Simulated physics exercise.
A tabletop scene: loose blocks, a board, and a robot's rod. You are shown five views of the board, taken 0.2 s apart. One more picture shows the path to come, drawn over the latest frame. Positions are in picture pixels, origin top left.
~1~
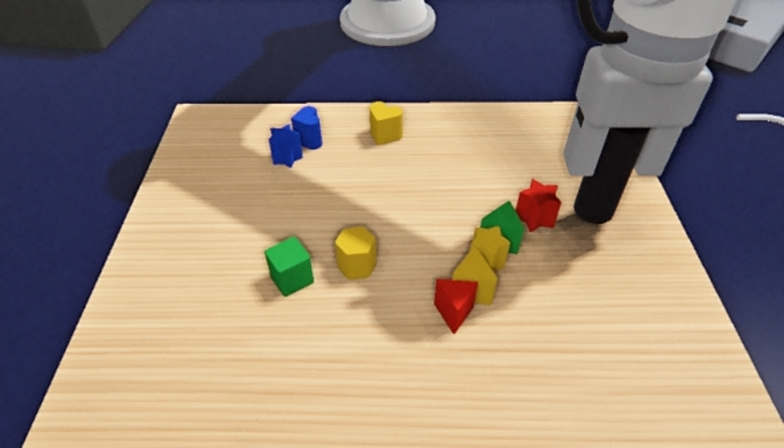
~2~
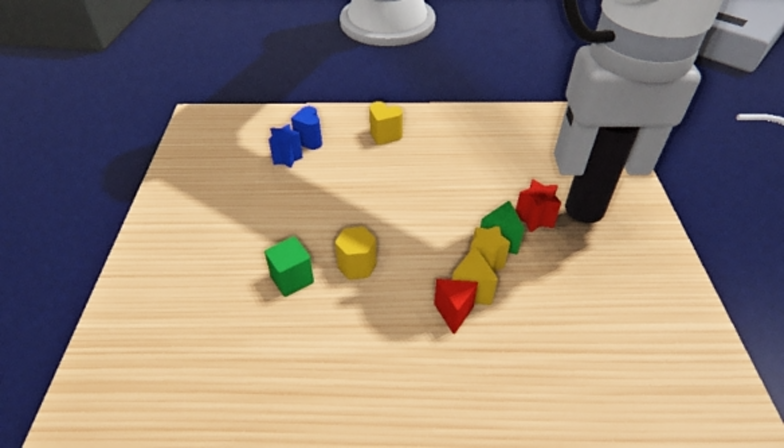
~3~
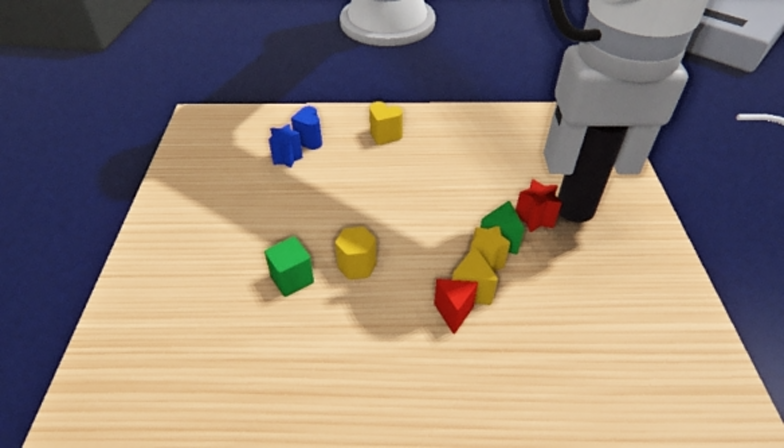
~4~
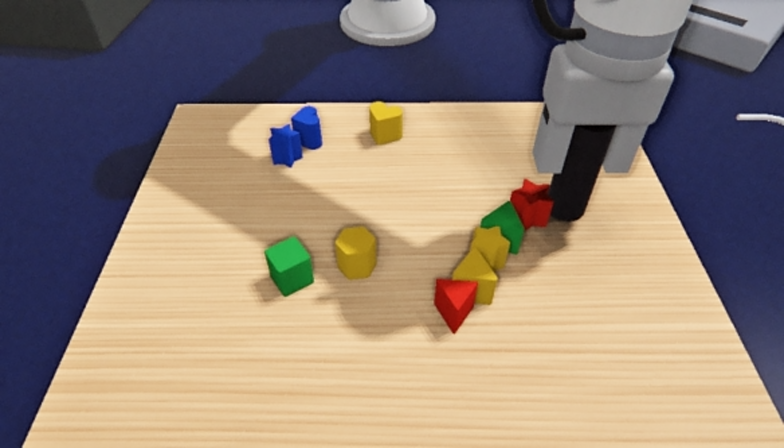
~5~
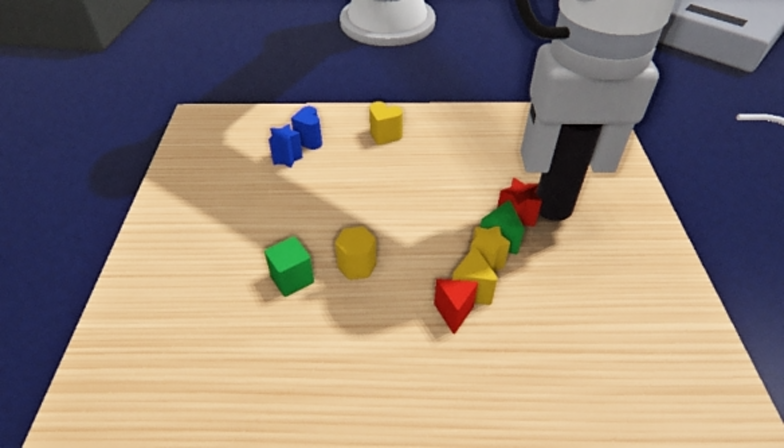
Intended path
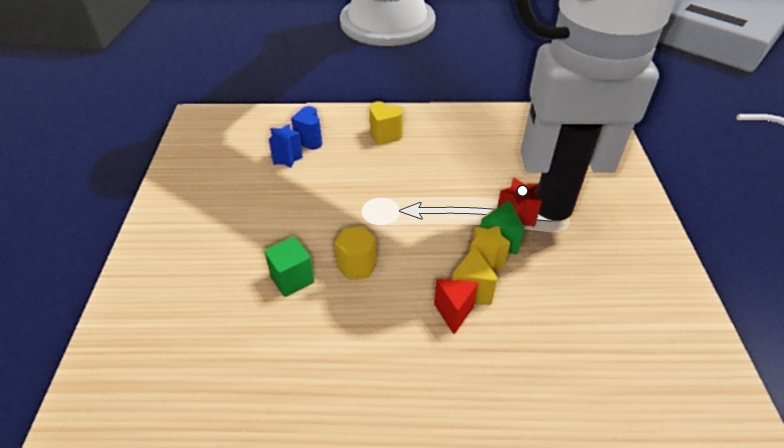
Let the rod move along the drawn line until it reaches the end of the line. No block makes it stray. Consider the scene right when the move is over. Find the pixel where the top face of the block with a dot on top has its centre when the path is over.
Most likely (346, 182).
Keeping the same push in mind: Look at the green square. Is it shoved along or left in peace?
By then it is still where it was.
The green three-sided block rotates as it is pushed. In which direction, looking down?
Viewed from overhead, the green three-sided block winds up turned anticlockwise.
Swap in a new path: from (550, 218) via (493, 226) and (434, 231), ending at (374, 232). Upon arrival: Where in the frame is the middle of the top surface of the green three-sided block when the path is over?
My estimate: (446, 229).
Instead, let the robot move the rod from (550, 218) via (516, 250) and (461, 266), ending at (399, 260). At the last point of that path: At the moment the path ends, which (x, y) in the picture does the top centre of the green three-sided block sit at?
Answer: (447, 214).
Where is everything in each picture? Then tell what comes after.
The first picture shows rod tip at (593, 210); block tops, green square at (287, 253); yellow star block at (490, 238); green three-sided block at (505, 215); red star block at (542, 192).
The second picture shows rod at (585, 210); blocks unchanged.
The third picture shows rod at (575, 209); blocks unchanged.
The fourth picture shows rod at (565, 208); red star block at (534, 192).
The fifth picture shows rod at (553, 207); green square at (287, 253); yellow star block at (490, 238); green three-sided block at (505, 215); red star block at (523, 191).
Path on the board, from (550, 218) through (493, 212) and (437, 210) to (381, 211); the dot is on the red star block.
On the path given first. One third of the way, rod at (495, 201); green three-sided block at (489, 213), turned 60° anticlockwise; red star block at (463, 184).
Two thirds of the way, rod at (437, 200); green three-sided block at (489, 213), turned 60° anticlockwise; red star block at (404, 182).
At the end, rod at (381, 200); green square in place; yellow star block in place; green three-sided block at (489, 213), turned 60° anticlockwise; red star block at (346, 182).
